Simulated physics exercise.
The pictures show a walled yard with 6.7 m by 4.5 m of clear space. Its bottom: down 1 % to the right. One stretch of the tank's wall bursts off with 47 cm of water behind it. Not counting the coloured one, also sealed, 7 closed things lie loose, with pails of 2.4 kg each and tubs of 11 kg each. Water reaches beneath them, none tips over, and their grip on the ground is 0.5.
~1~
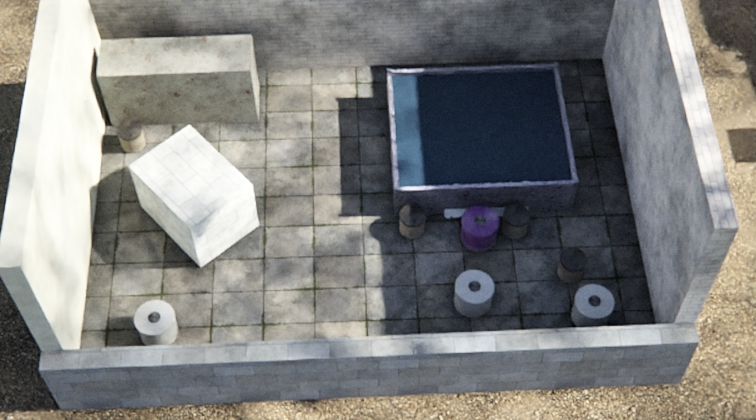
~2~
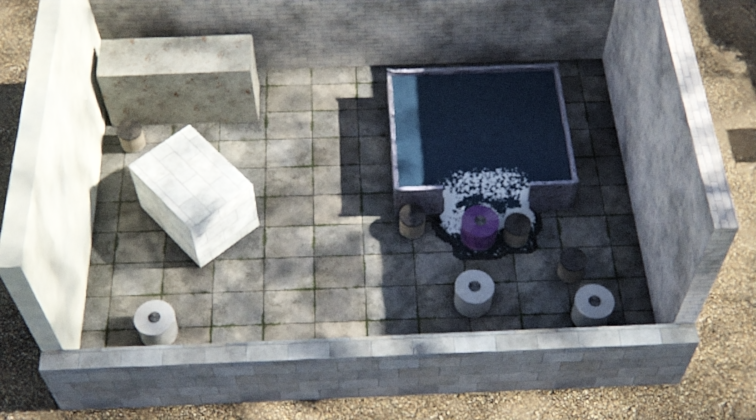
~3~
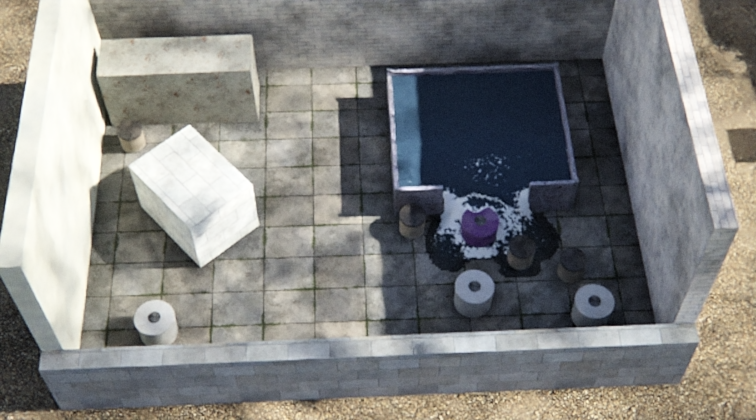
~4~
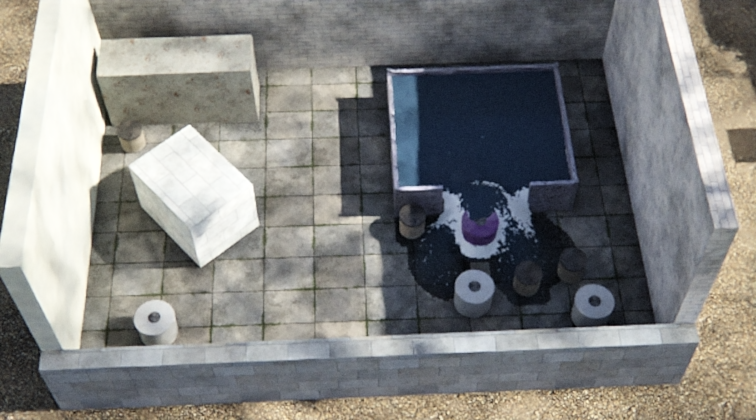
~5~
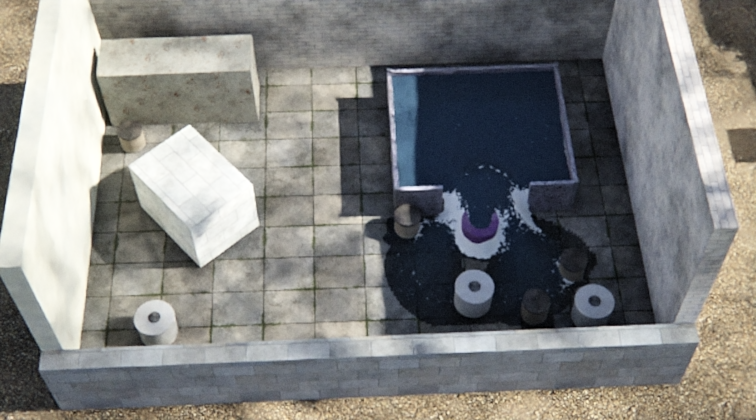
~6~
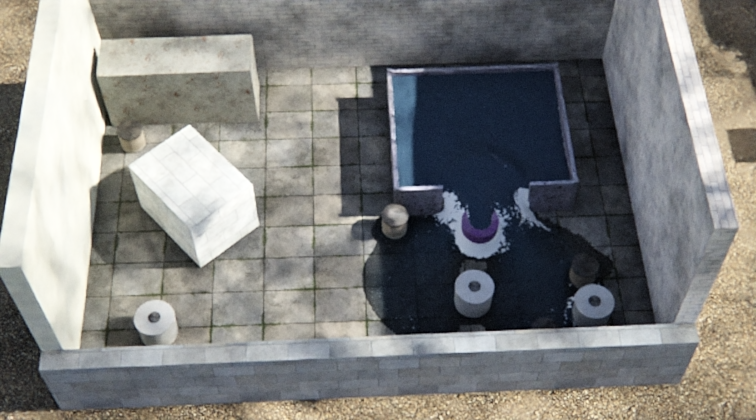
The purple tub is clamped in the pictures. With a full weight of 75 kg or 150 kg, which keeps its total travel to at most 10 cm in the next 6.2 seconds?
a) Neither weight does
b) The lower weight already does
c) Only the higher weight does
The answer is c.
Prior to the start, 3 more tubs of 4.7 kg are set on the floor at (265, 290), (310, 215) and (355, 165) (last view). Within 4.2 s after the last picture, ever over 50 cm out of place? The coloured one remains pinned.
One after another they come out beyond the mark, within the mark, within the mark.
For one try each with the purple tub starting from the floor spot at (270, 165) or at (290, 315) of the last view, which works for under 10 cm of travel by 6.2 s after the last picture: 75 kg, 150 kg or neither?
Taking the two tries in order, even the light one works and even the light one works.
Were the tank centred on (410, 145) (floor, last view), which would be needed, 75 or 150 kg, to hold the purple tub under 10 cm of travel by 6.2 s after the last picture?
In that case the lighter mass suffices.
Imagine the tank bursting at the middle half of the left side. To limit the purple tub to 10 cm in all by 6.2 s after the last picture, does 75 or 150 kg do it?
Then I'd expect the light mass to do.
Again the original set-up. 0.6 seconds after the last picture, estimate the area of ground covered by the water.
About 11.5 m2.
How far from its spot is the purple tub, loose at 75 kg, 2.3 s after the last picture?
About 20 cm off its spot.
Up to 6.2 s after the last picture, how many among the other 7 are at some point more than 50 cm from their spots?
The count comes to 6.
Then, 0.6 s after the last picture the purple tub would be 23 cm from its start with 75 kg and 0 cm from its start with 150 kg; 17 cm of water round it then.
Then, 2.3 s after the last picture the purple tub would be 25 cm from its start with 75 kg and 0 cm from its start with 150 kg; 13 cm of water round it then.
Then, 4.2 s after the last picture the purple tub would be 25 cm from its start with 75 kg and 0 cm from its start with 150 kg; 10 cm of water round it then.
Then, 6.2 s after the last picture the purple tub would be 25 cm from its start with 75 kg and 0 cm from its start with 150 kg; 9 cm of water round it then.
